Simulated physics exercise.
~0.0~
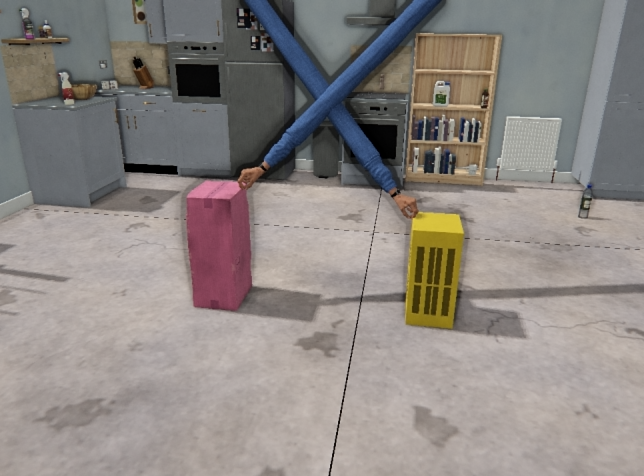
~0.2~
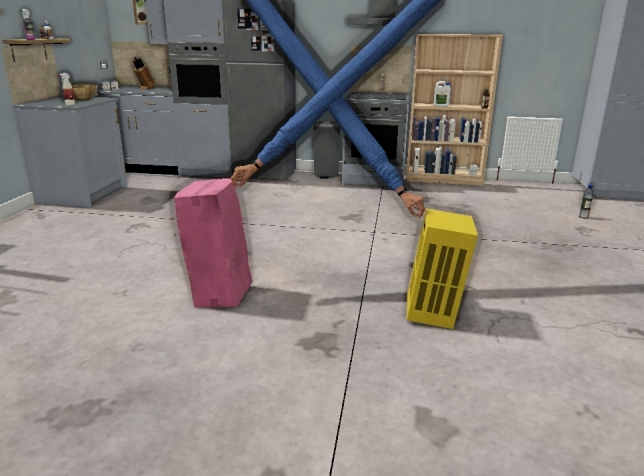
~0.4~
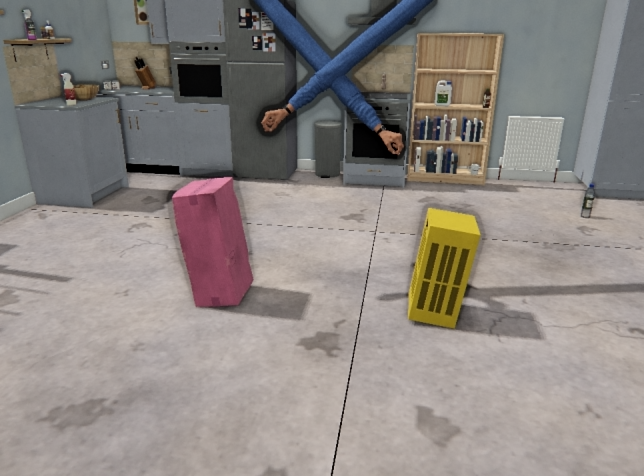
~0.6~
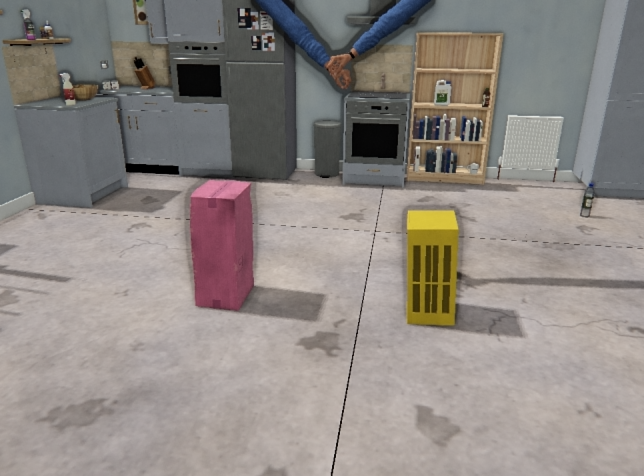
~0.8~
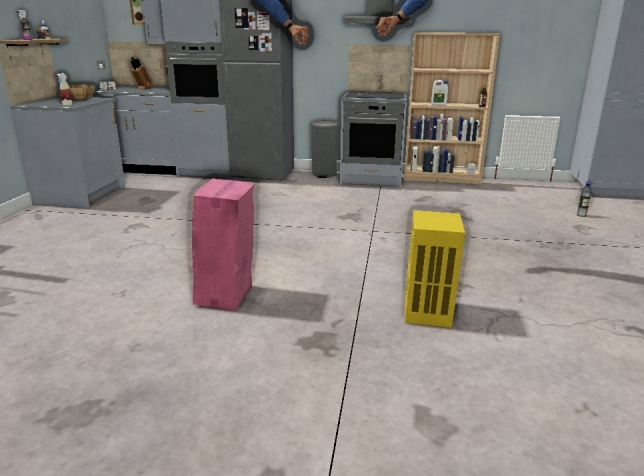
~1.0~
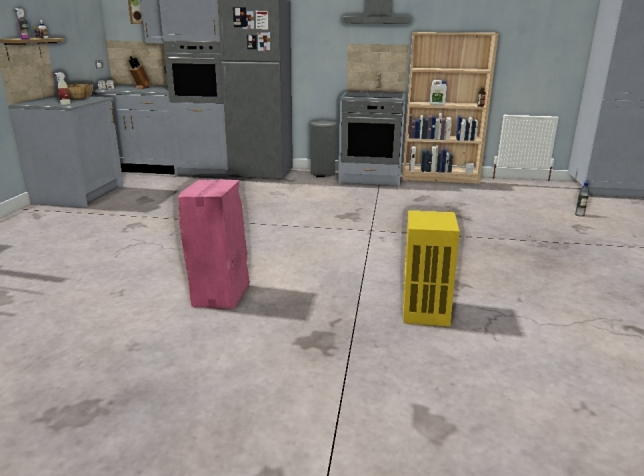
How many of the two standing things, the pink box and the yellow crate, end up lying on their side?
None of them do. Both the pink box and the yellow crate rock back and are still standing at the end.
